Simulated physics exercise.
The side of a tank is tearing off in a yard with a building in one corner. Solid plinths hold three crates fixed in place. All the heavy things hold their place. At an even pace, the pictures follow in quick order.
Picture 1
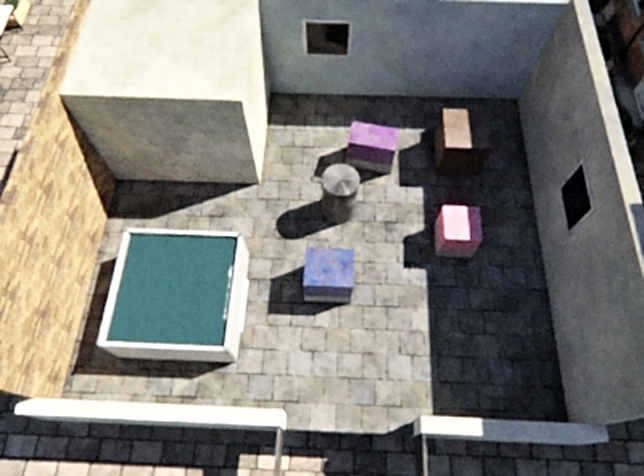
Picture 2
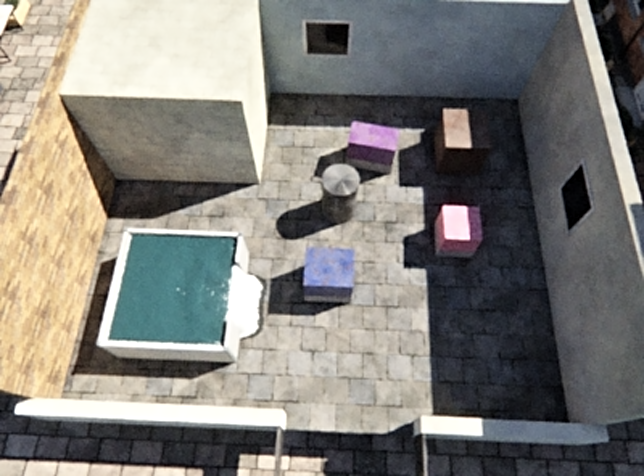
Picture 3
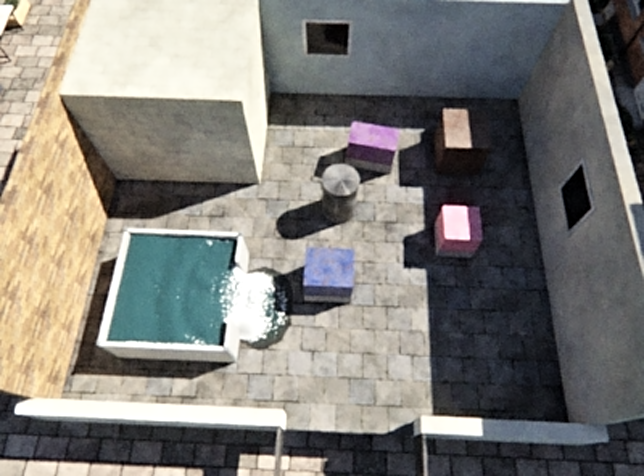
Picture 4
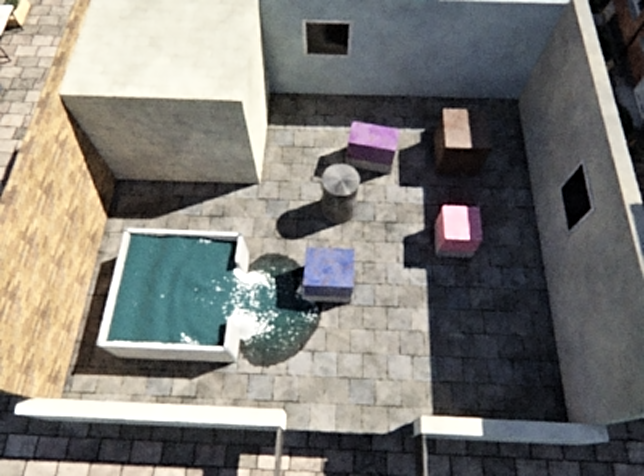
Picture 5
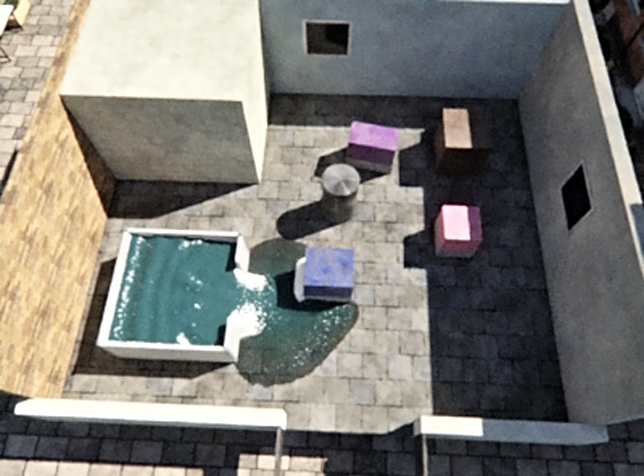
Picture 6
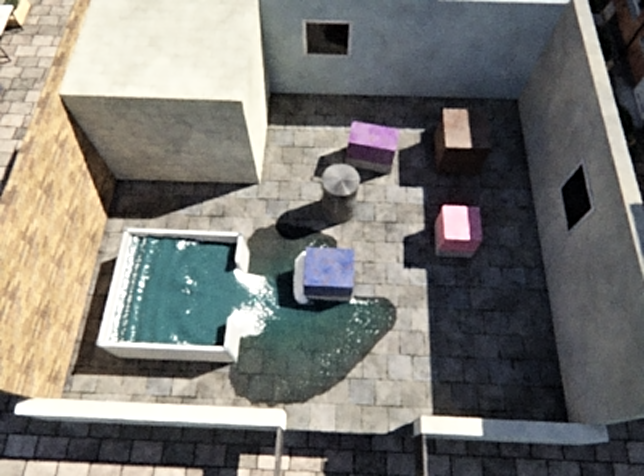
Teal water pouring through a gap in a white tank's right side, spreading across paving and around a blue block.
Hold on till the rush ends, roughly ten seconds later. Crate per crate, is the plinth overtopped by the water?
Purple crate - not overtopped, pink crate - not overtopped, blue crate - overtopped.
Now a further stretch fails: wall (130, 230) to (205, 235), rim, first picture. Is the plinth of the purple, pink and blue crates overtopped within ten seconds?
Result: Purple crate is left untouched, pink crate is left untouched, blue crate is left untouched.
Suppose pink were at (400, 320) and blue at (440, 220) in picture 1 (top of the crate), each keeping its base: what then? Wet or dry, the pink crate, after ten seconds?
I'd say pink is hit by the flood.
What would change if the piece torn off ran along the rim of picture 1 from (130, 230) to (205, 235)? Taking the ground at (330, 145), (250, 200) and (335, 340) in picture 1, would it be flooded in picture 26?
So it's liquid at the first, liquid at the second and nothing at the third.
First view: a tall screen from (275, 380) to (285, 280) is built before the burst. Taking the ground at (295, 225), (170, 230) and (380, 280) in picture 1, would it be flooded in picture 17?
As listed: Covered, not flooded, dry.
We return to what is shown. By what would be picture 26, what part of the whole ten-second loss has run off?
Near 45 in a hundred.
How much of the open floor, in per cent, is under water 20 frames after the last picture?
Share estimate: About 55 per cent.
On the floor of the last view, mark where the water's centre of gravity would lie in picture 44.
My pick is pixel (338, 265).
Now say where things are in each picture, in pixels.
Still water in the water tank at (175, 288), in the first frame.
The front is at (251, 334), out from the gap at (237, 299), in the second frame.
The front is at (277, 338), out from the gap at (238, 300), in the third frame.
The front is at (317, 318), out from the gap at (238, 301), in the fourth frame.
Water pours out at (238, 300) and has run to (352, 319), in the fifth frame.
The front is at (391, 321), out from the gap at (238, 300), in the sixth frame.
A moment on, water covers 30 % of the floor; the purple crate not reached, the pink crate not reached, the blue crate water round its plinth.
Next, water covers 50 % of the floor; the purple crate water round its plinth, the pink crate water round its plinth, the blue crate water round its plinth.
Then, water covers 55 % of the floor; the purple crate water round its plinth, the pink crate water round its plinth, the blue crate water round its plinth.
Later, water covers 80 % of the floor; the purple crate water round its plinth, the pink crate water round its plinth, the blue crate water round its plinth.
In the end, water covers 90 % of the floor; the purple crate stayed above the water, the pink crate stayed above the water, the blue crate was topped.
